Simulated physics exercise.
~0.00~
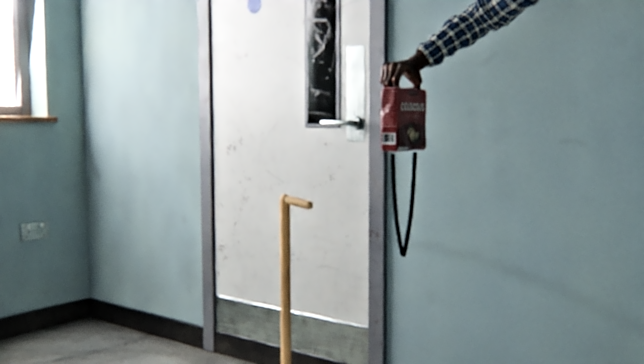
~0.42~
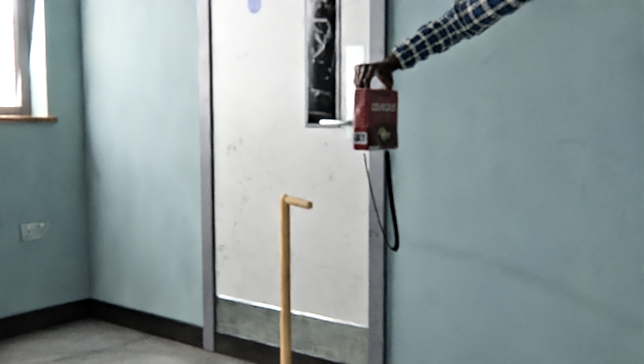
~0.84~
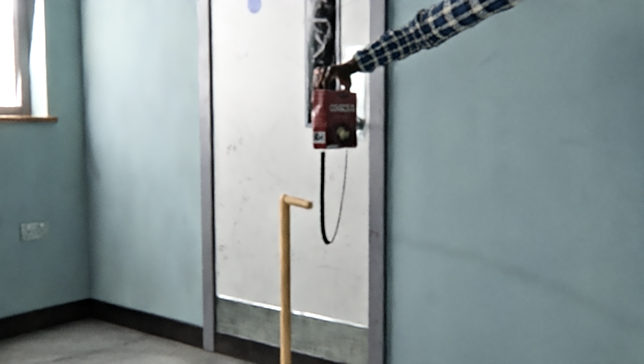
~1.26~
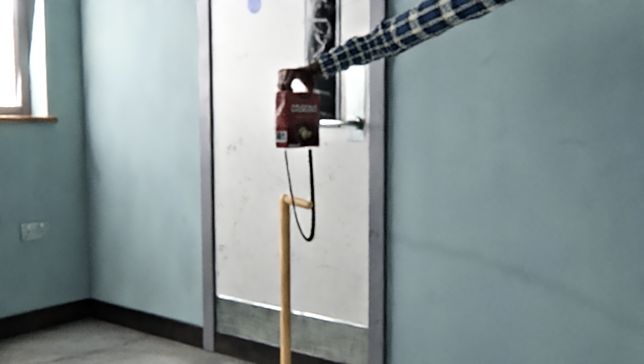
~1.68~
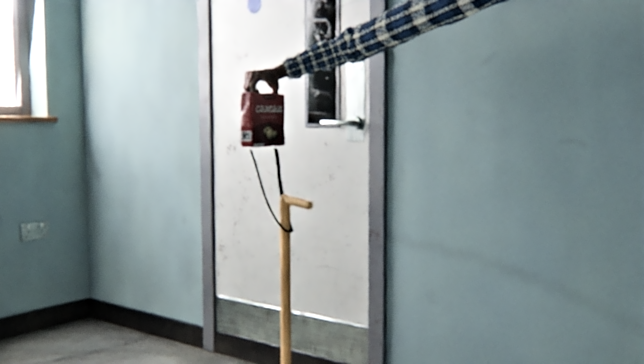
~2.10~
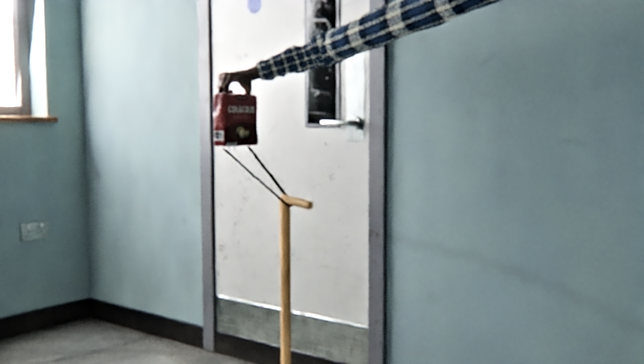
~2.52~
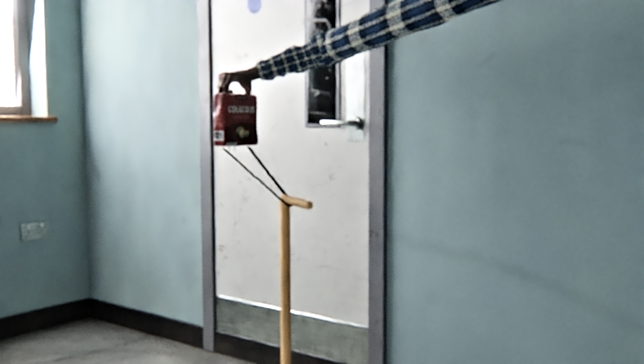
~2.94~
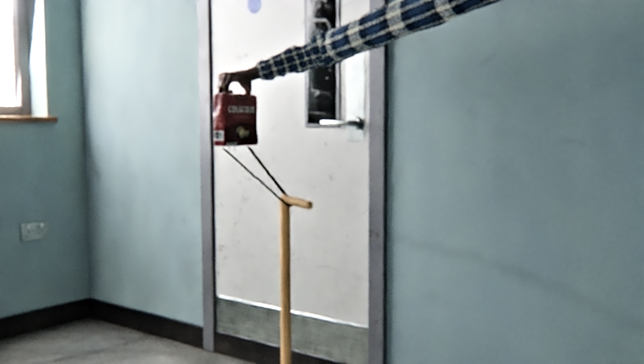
The clip shows a hand in a checked sleeve carrying a red pouch leftward past a door and over a wooden post with a hook, a dark loop dangling beneath it. The loop catches on the post and pulls tight, and the hand stops with the pouch held upright beyond it.
